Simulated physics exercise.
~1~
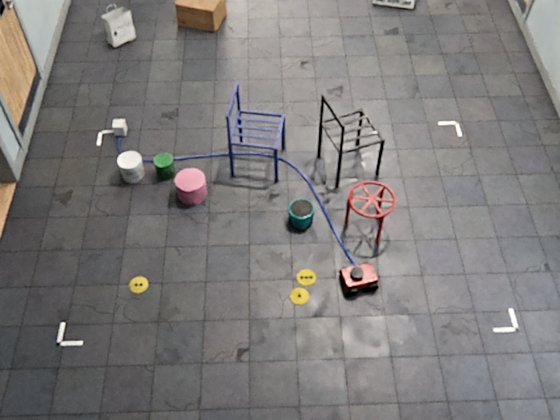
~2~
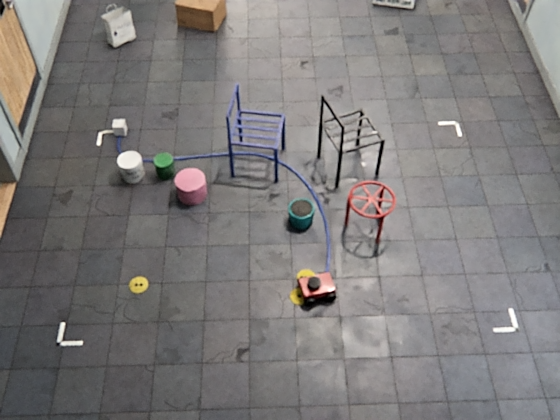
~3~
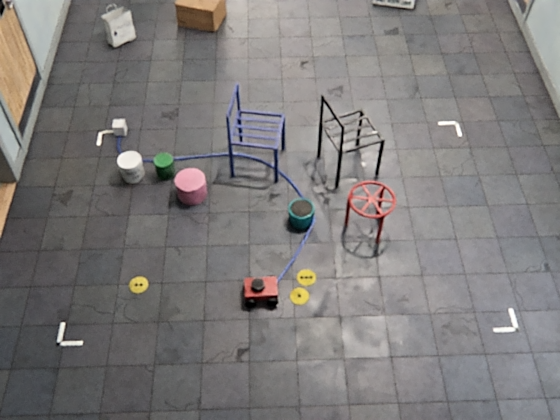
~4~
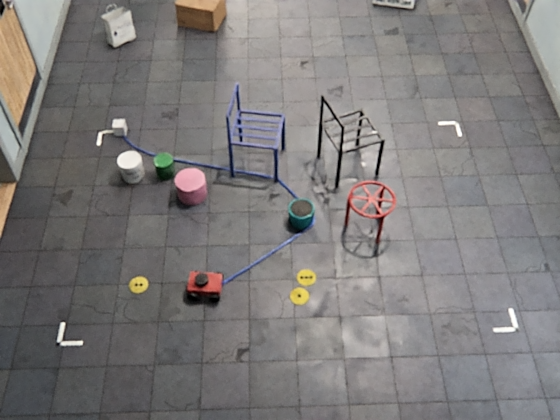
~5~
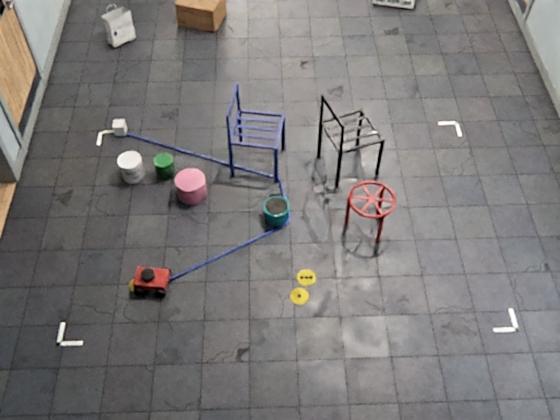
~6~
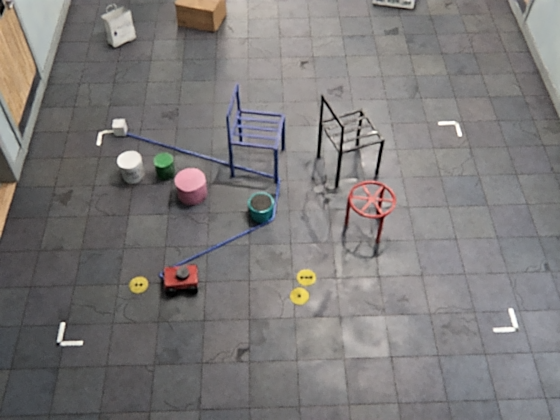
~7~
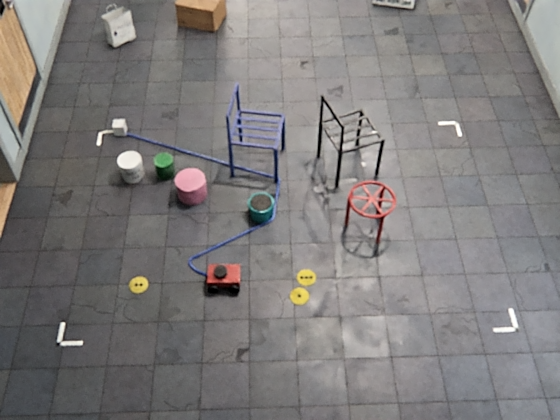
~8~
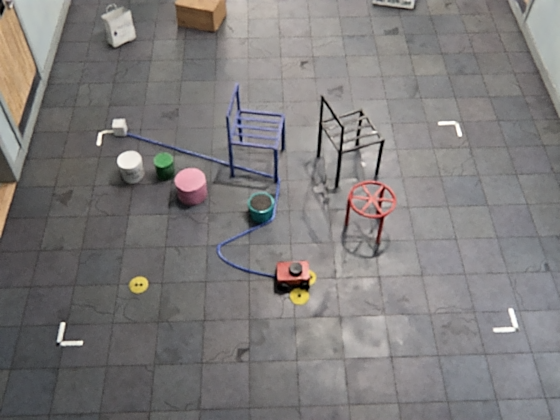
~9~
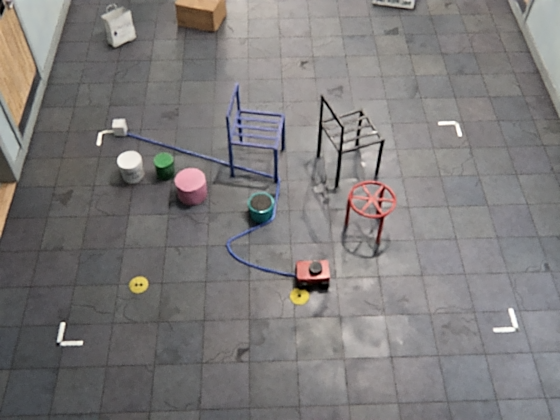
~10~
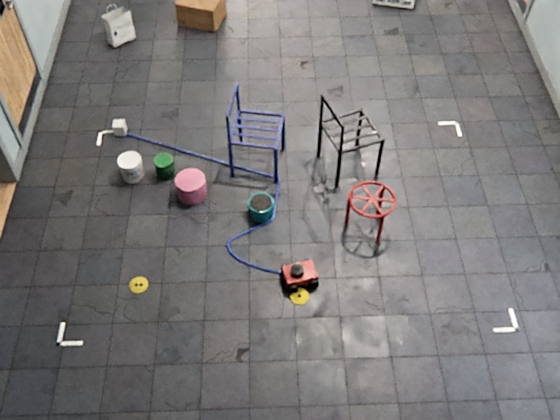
A red cart drives left, its blue lead dragging the teal pot, then returns right and stops.
